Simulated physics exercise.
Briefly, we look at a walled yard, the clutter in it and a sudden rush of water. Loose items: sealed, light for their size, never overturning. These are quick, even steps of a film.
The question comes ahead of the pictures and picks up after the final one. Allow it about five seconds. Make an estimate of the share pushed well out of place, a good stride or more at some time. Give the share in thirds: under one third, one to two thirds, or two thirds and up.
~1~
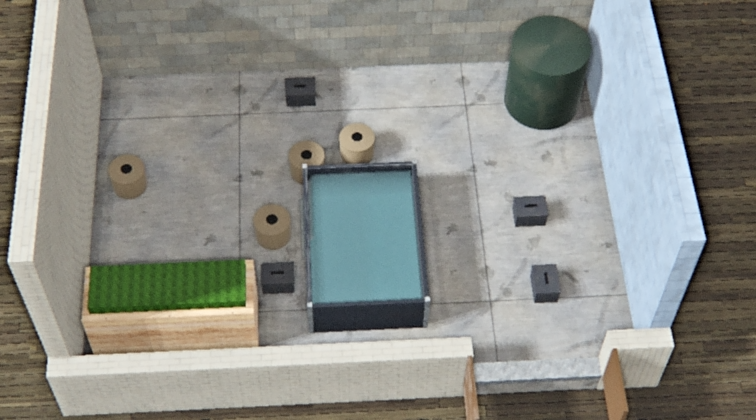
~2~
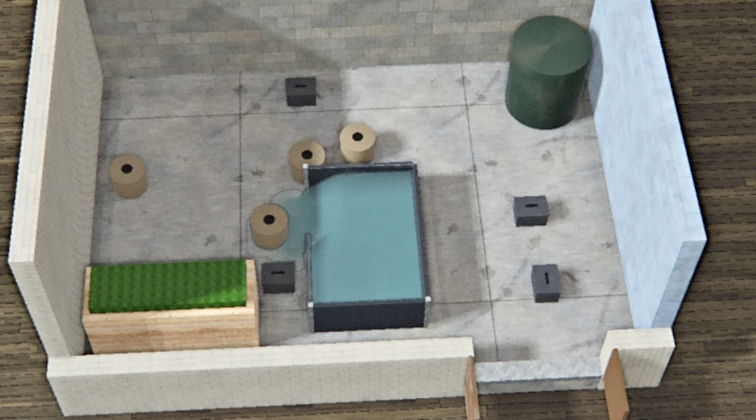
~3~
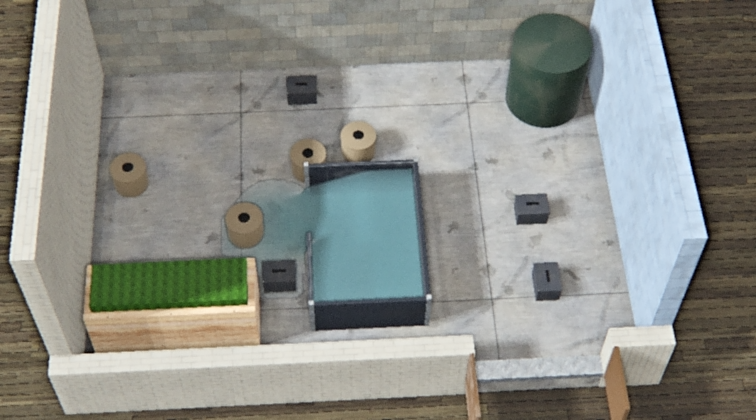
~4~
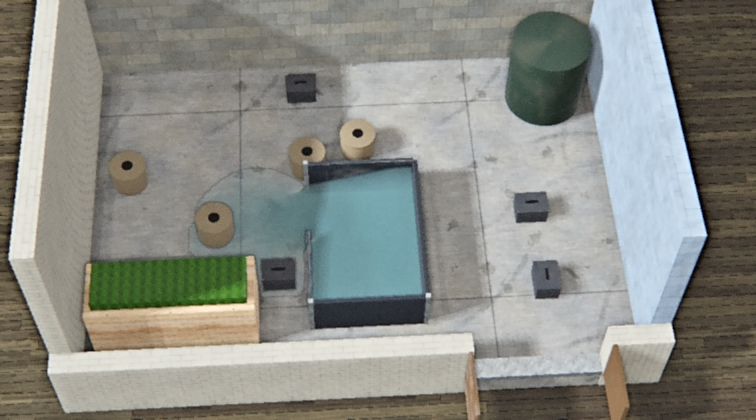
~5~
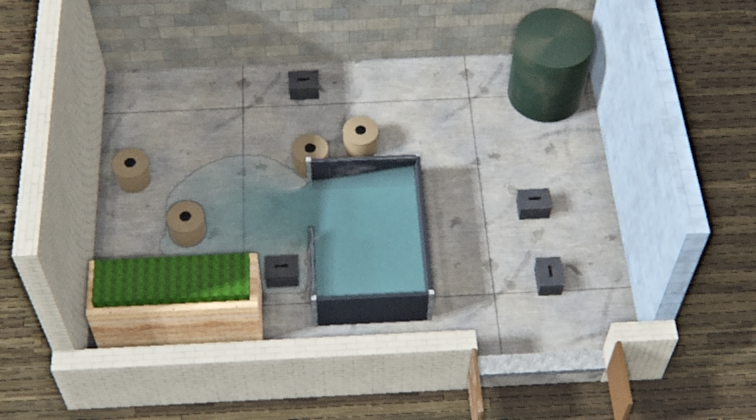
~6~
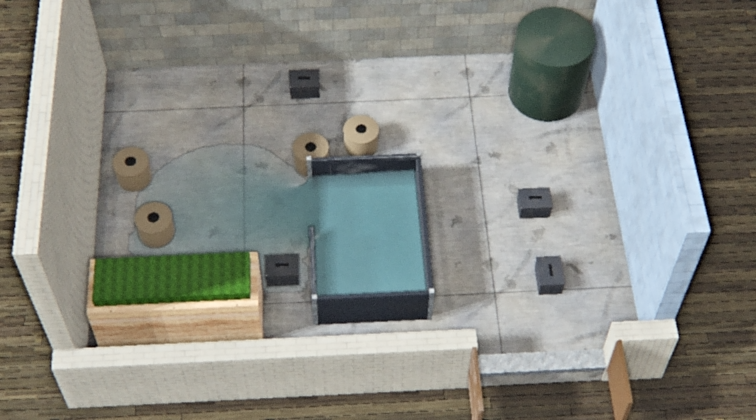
One to two thirds.
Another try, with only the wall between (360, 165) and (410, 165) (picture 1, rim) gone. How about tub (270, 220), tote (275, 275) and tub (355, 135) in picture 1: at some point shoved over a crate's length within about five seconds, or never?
First stays short of it, second stays short of it, third covers that distance.
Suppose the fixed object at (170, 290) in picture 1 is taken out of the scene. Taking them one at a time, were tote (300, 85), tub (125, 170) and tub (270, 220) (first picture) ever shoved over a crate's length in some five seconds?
One after the other: Swept aside, that far or more, shifted that much.
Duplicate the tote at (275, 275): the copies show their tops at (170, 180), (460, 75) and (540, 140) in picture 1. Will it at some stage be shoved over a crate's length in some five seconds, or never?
One after the other: Pushed that far, less than that, under that.
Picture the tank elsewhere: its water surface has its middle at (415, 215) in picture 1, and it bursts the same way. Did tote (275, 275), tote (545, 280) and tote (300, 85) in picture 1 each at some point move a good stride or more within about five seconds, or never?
In turn: Under that mark, under that mark, under that mark.
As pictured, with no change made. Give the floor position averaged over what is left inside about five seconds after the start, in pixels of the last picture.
At about (361, 181).
A moment on, 1 of 8 are well off their spots; 0 afloat.
Next, 2 of 8 are well off their spots; 2 afloat.
Later, 2 of 8 are well off their spots; 2 afloat.
In the end, 3 of 8 are well off their spots, and 3 have been at some point; 2 afloat.
